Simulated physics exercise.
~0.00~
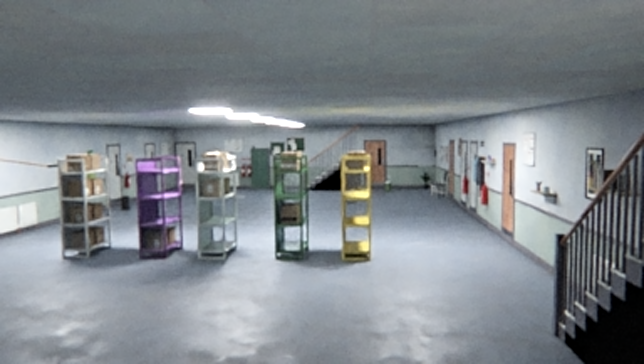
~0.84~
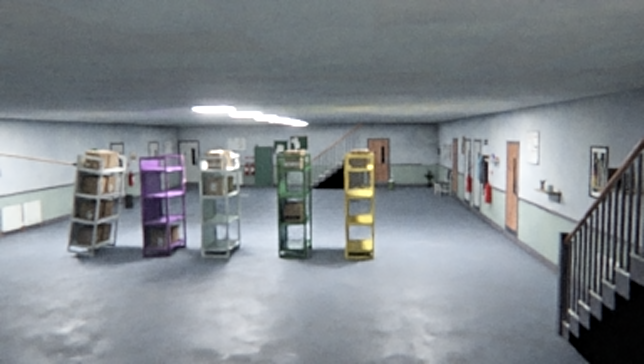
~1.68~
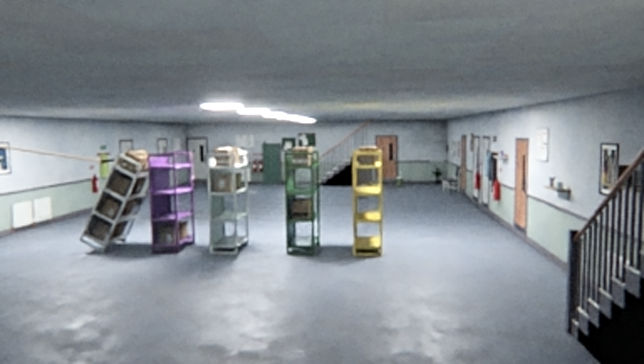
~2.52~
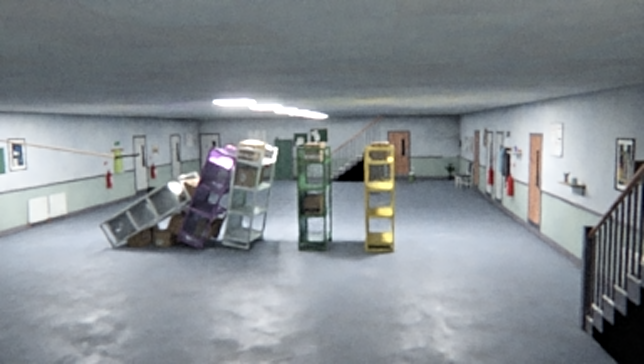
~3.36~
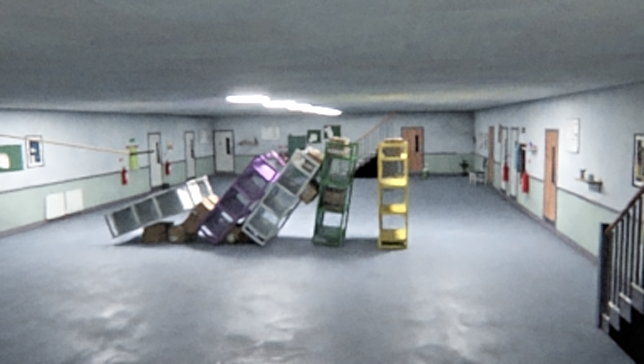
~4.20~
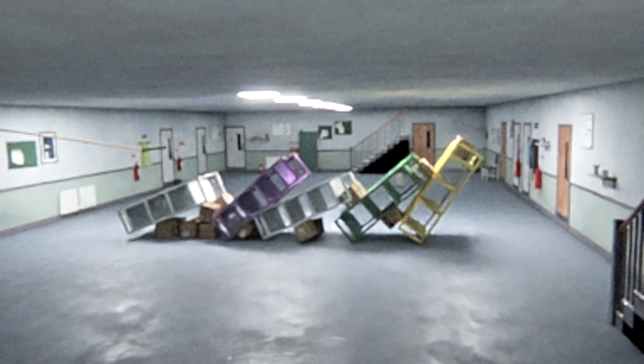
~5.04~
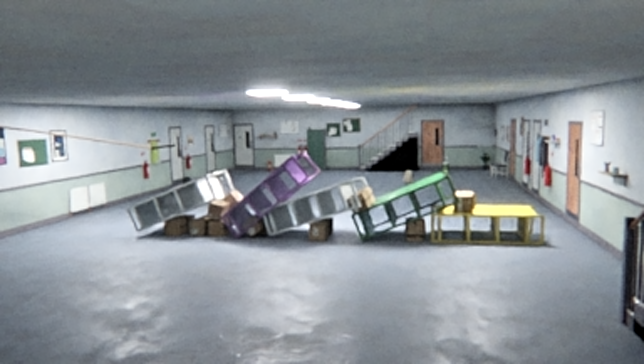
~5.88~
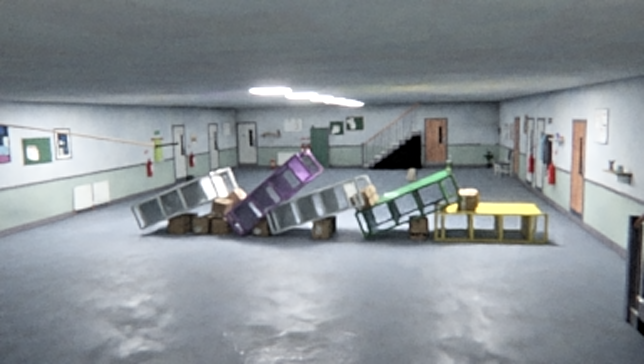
At first, five tall shelving racks stand in a row across a wide hallway, with a purple one second from the left and a yellow one at the right end. The leftmost rack tips to the right, spilling boxes, and falls against the purple one. The purple rack leans into the pale one beside it, which strikes the green rack. The green rack then tilts into the yellow one as the view drifts left. Finally, the yellow rack lies flat, while the other four rest slanted in an overlapping line among spilled boxes, none left standing.
